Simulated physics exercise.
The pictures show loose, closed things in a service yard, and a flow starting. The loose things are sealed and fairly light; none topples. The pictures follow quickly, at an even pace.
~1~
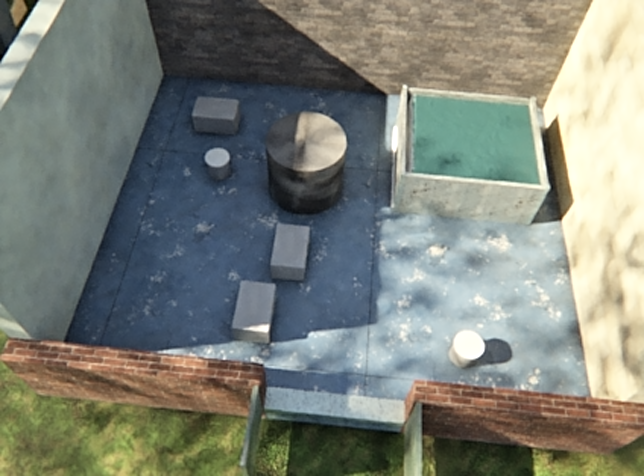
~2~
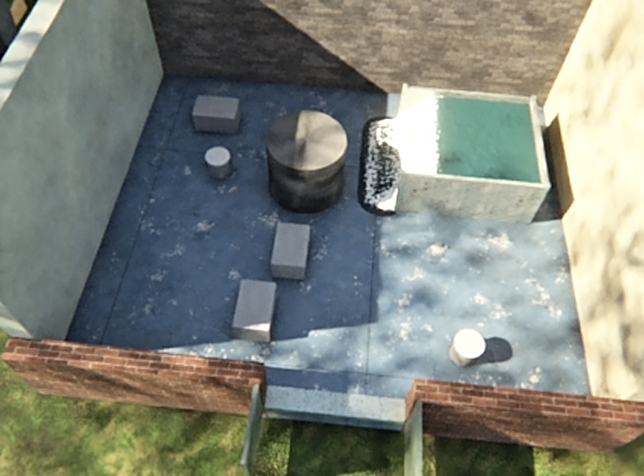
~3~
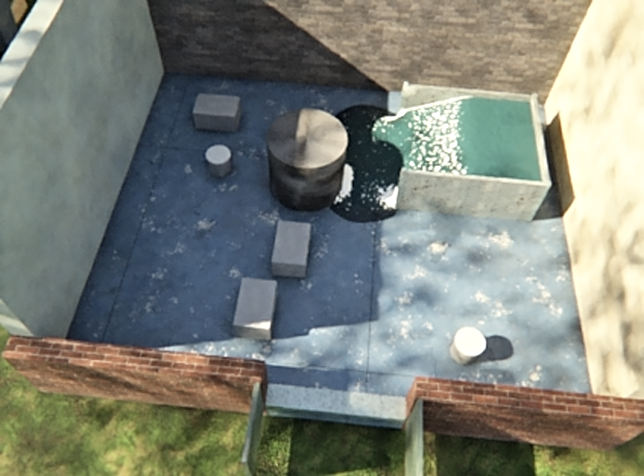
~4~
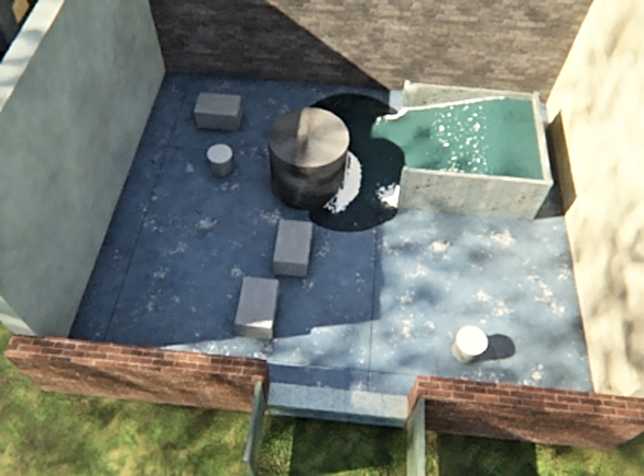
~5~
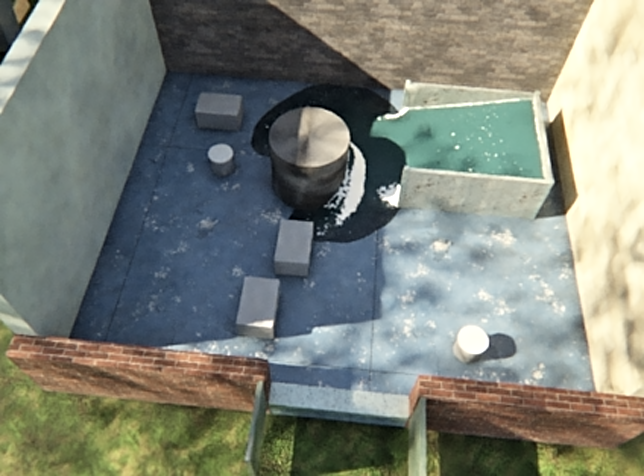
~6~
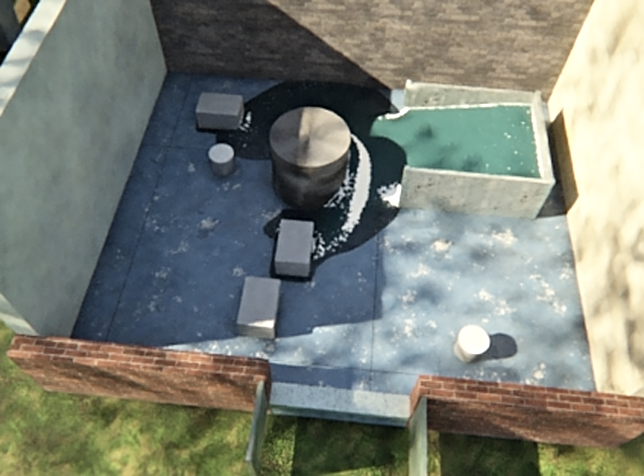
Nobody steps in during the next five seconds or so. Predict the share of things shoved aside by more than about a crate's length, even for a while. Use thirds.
That comes to two thirds or more.
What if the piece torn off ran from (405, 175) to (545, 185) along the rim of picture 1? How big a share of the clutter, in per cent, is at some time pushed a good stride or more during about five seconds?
Close to 60 %.
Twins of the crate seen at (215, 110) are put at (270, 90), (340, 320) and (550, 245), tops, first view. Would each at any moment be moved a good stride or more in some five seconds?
One after the other: Pushed that far, moved that far, never so far.
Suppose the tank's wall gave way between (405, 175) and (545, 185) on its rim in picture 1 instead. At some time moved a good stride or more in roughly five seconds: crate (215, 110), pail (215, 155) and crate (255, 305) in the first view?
In that order: Under that, not that far, moved that far.
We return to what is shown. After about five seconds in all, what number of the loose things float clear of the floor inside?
The number is 3.
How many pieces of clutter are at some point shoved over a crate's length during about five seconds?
4 of them.
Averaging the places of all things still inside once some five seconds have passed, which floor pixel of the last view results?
Roughly at (295, 291).
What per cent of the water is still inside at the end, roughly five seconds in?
Some 90 per cent.
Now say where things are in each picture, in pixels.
A crate at (290, 245), on the bottom; a crate at (216, 108) rests on the ground; 0 of 5 have shifted, in the first frame.
A crate at (291, 244), on the bottom; a crate at (216, 107), on the bottom; 0 of 5 have shifted, in the second frame.
A crate at (292, 242), on the bottom; a crate at (216, 105) rests on the ground; 0 of 5 have shifted, in the third frame.
A crate at (293, 241), on the bottom; a crate at (218, 104), on the bottom; 0 of 5 have shifted, in the fourth frame.
A crate at (294, 241) rests on the ground; a crate at (219, 104) rests on the ground; 0 of 5 have shifted, in the fifth frame.
A crate at (295, 241) rests on the ground; a crate at (219, 104) rests on the ground; 0 of 5 have shifted, in the sixth frame.
A moment on, 0 of 5 are well off their spots; 0 afloat.
Next, 3 of 5 are well off their spots; 1 afloat.
Later, 4 of 5 are well off their spots; 2 afloat.
In the end, 4 of 5 are well off their spots, and 4 have been at some point; 3 afloat.
